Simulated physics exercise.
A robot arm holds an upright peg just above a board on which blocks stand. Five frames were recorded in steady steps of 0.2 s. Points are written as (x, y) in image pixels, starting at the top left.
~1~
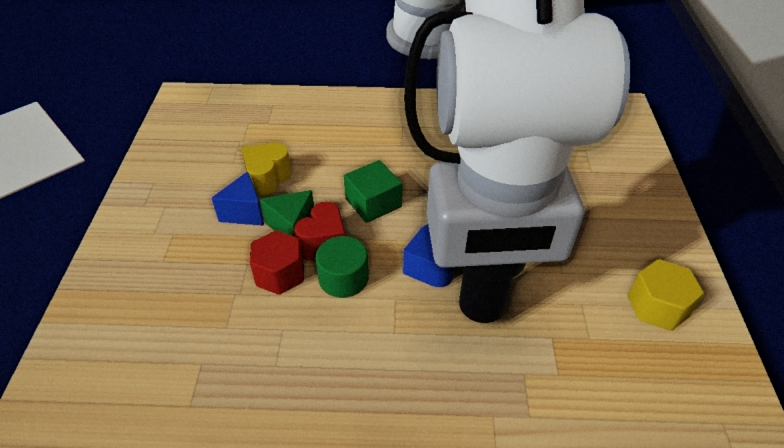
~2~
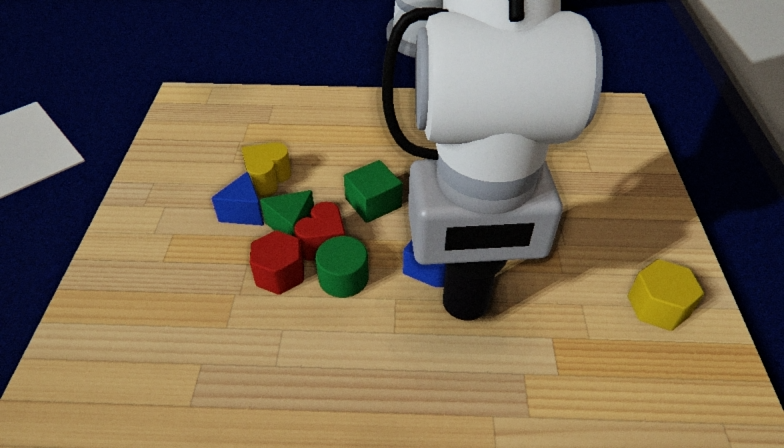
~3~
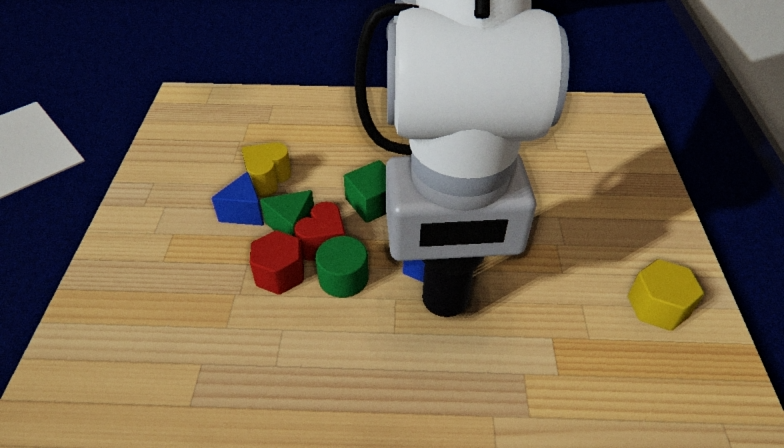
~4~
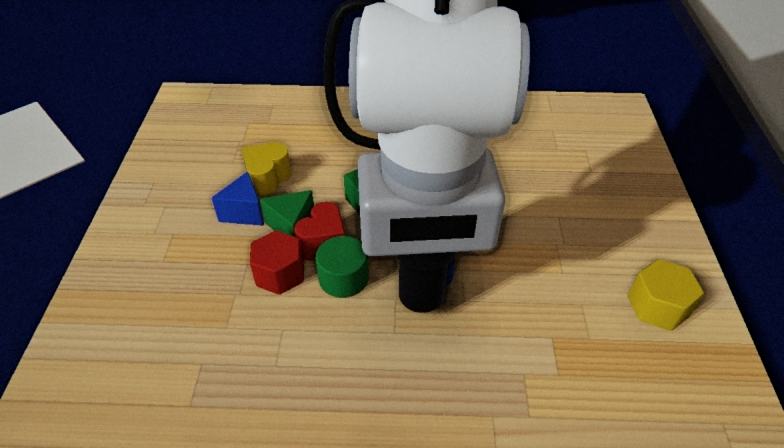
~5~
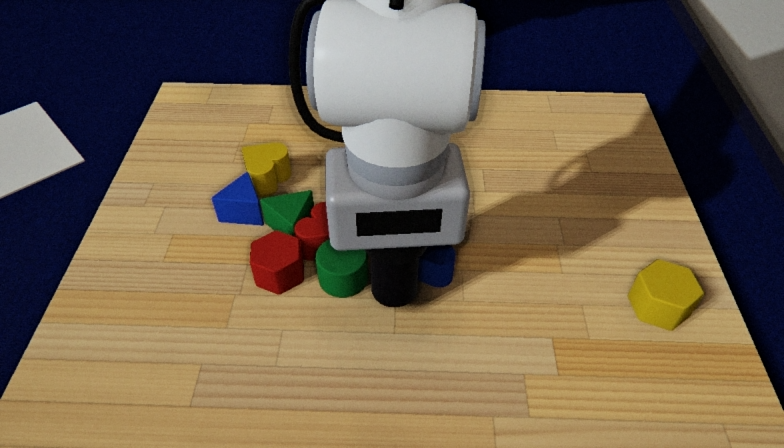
A robot arm moves a black peg left across a wooden board of colored blocks.
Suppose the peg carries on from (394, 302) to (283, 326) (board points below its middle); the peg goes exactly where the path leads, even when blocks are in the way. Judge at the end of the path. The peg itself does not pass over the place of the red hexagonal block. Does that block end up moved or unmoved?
At the end, its place is the same.
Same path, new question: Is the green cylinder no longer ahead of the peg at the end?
Yes, it checks out.
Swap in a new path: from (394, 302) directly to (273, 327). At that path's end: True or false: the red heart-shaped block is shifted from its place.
That statement is not accurate.
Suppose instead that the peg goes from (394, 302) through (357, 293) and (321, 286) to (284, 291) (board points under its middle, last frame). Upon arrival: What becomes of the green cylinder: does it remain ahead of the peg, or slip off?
Looking at the end of the path, the green cylinder has slipped free of the peg.
The first path, step by step. Halfway along, peg (337, 302); green cylinder (325, 253).
At the end, peg (281, 314); red hexagonal block not moved; green cylinder (325, 253).
